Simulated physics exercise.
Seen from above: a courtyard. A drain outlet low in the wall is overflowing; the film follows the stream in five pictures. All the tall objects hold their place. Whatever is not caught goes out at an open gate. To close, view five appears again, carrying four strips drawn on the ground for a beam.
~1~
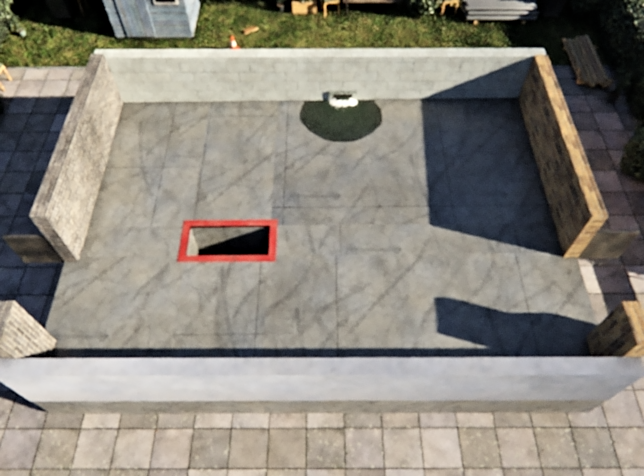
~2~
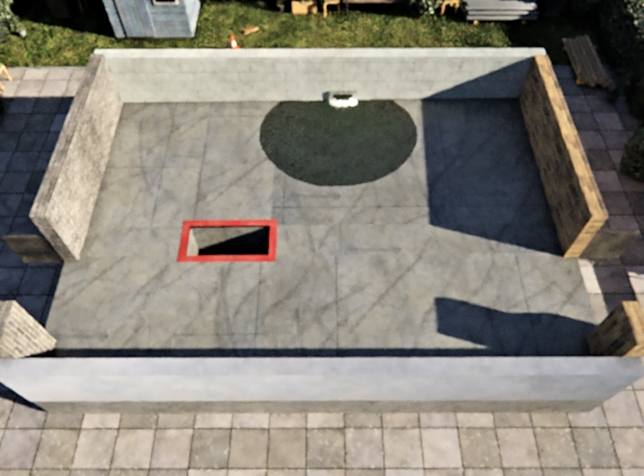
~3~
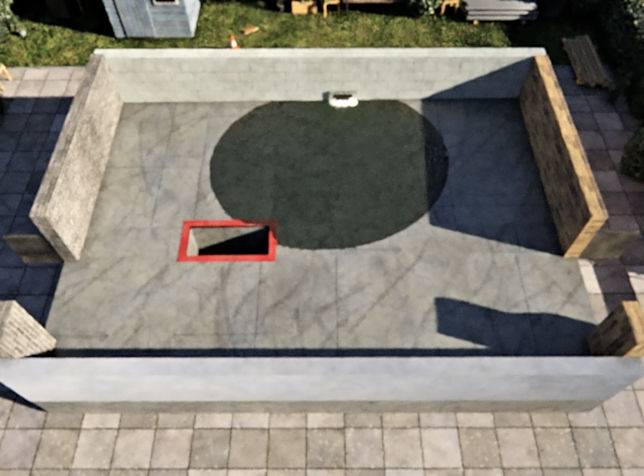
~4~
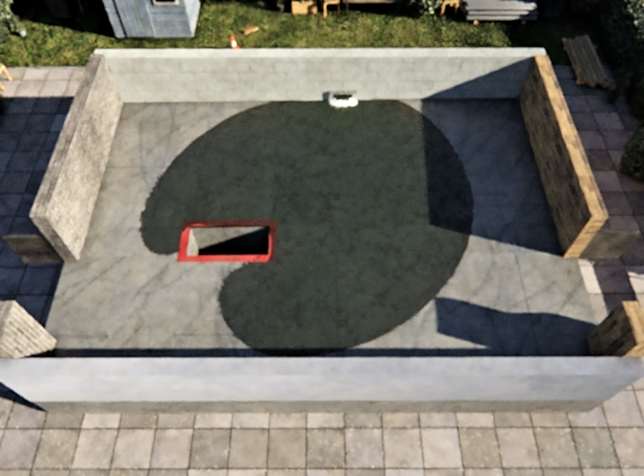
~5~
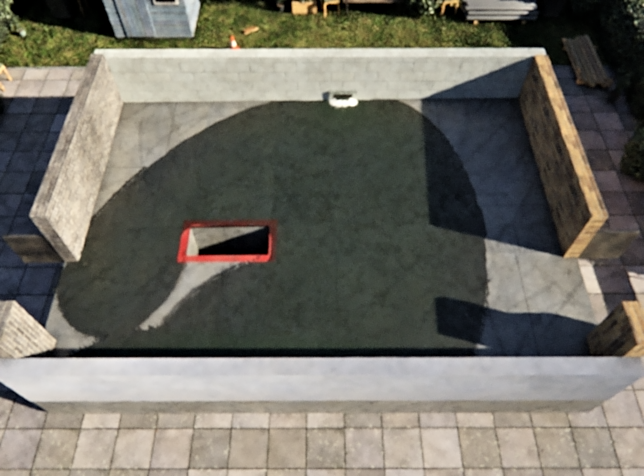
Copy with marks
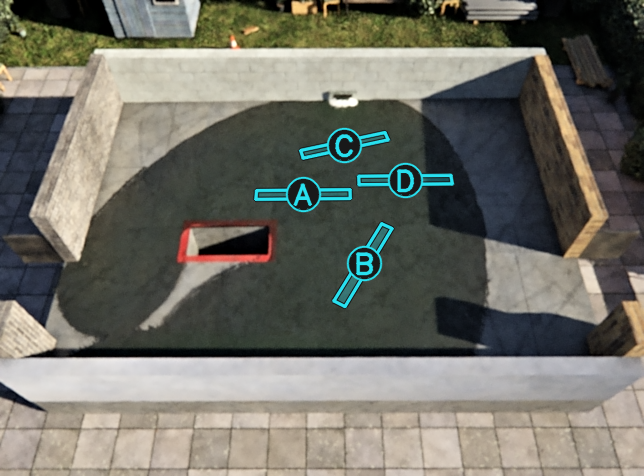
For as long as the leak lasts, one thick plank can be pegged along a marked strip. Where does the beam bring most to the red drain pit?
D.
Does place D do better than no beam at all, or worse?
It is better.
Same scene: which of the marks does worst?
It is A.
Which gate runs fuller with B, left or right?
The left gate.
On the marked copy, A from (256, 194) to (350, 194); B from (339, 303) to (386, 226); C from (301, 154) to (386, 136); D from (358, 180) to (451, 179).
With A, about 14 % of the stream goes into the red drain pit, about 84 % out by the gates.
With B, about 30 % of the stream goes into the red drain pit, about 68 % out by the gates.
With C, about 22 % of the stream goes into the red drain pit, about 75 % out by the gates.
With D, about 46 % of the stream goes into the red drain pit, about 53 % out by the gates.
